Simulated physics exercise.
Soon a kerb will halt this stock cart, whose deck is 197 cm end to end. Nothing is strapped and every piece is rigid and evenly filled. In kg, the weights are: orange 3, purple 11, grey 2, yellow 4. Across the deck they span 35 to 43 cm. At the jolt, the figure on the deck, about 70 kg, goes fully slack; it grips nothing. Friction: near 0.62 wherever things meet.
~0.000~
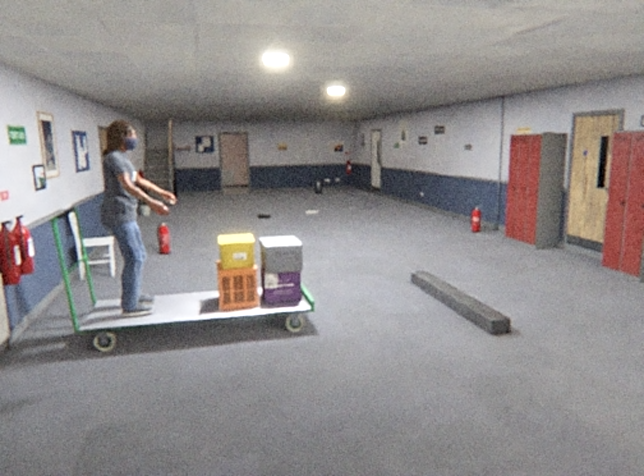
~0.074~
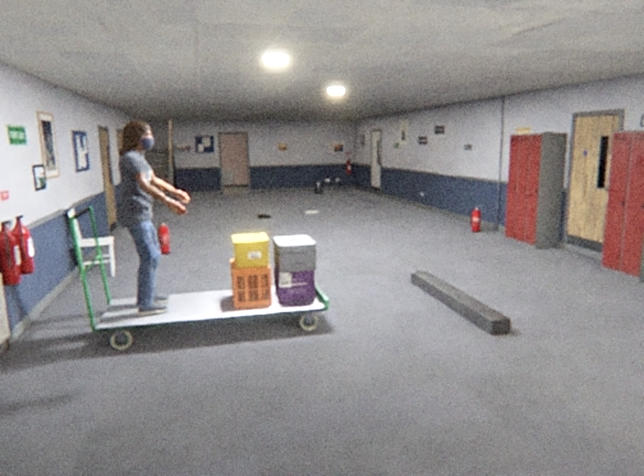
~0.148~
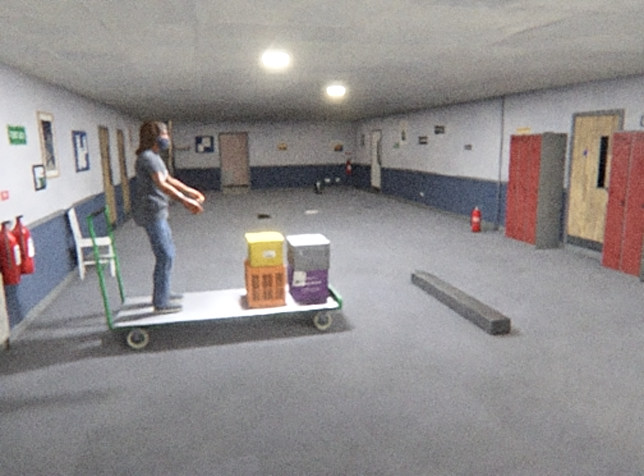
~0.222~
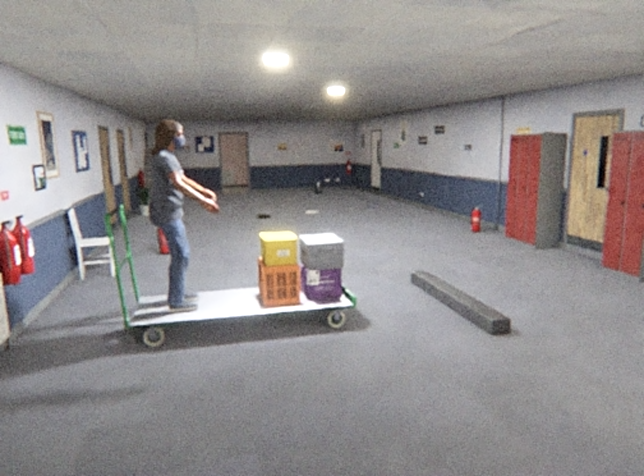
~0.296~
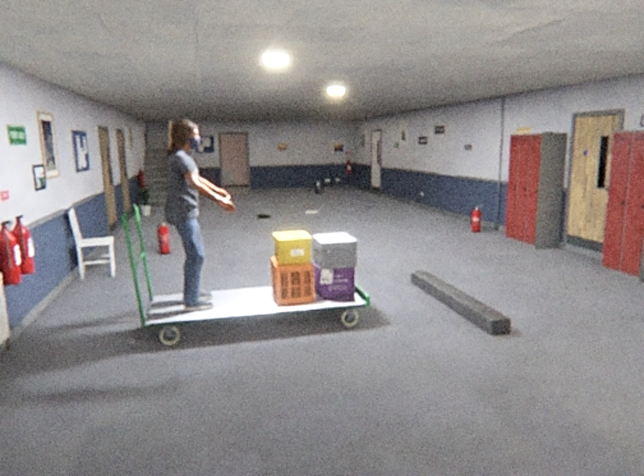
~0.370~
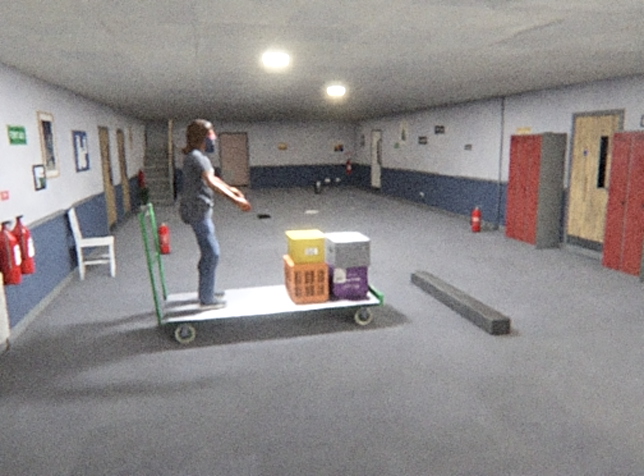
A flat cart carrying a standing person, crates and boxes rolls right across a grey floor.
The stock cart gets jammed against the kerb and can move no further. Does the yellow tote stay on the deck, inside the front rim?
No, outcome: Off.
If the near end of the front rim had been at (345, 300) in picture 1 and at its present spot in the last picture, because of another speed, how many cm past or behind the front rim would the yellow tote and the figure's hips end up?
In that case yellow 40 behind, hips 140 behind.
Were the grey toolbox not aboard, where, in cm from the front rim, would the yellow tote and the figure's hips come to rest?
I'd expect yellow to end 40 cm out past the front rim and the hips to end 90 cm back from it.
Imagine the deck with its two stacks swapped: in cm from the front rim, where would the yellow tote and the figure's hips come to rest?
Swapped: Yellow 30 cm past; hips 130 cm behind.
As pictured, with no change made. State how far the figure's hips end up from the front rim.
Around 90 cm back from the rim.
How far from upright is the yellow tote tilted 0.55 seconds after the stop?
Roughly 60 degrees.
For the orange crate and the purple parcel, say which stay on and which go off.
Orange on, purple on.
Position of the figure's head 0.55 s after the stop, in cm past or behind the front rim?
About 40 cm behind the front rim.
The wheels strike at 0.89 s.
After 1.14 s the yellow tote is 33 cm behind the rim, tilted 25°, near (426, 240) in the last picture's view.
After 1.44 s the yellow tote is 20 cm behind the rim, tilted 60°, near (437, 237) in the last picture's view.
After 1.89 s the yellow tote is 28 cm past the rim, tilted 145°, near (477, 270) in the last picture's view.
At rest, 4.3 s, past the rim, grey toolbox and yellow tote; behind it, orange crate, purple parcel and the figure's hips.
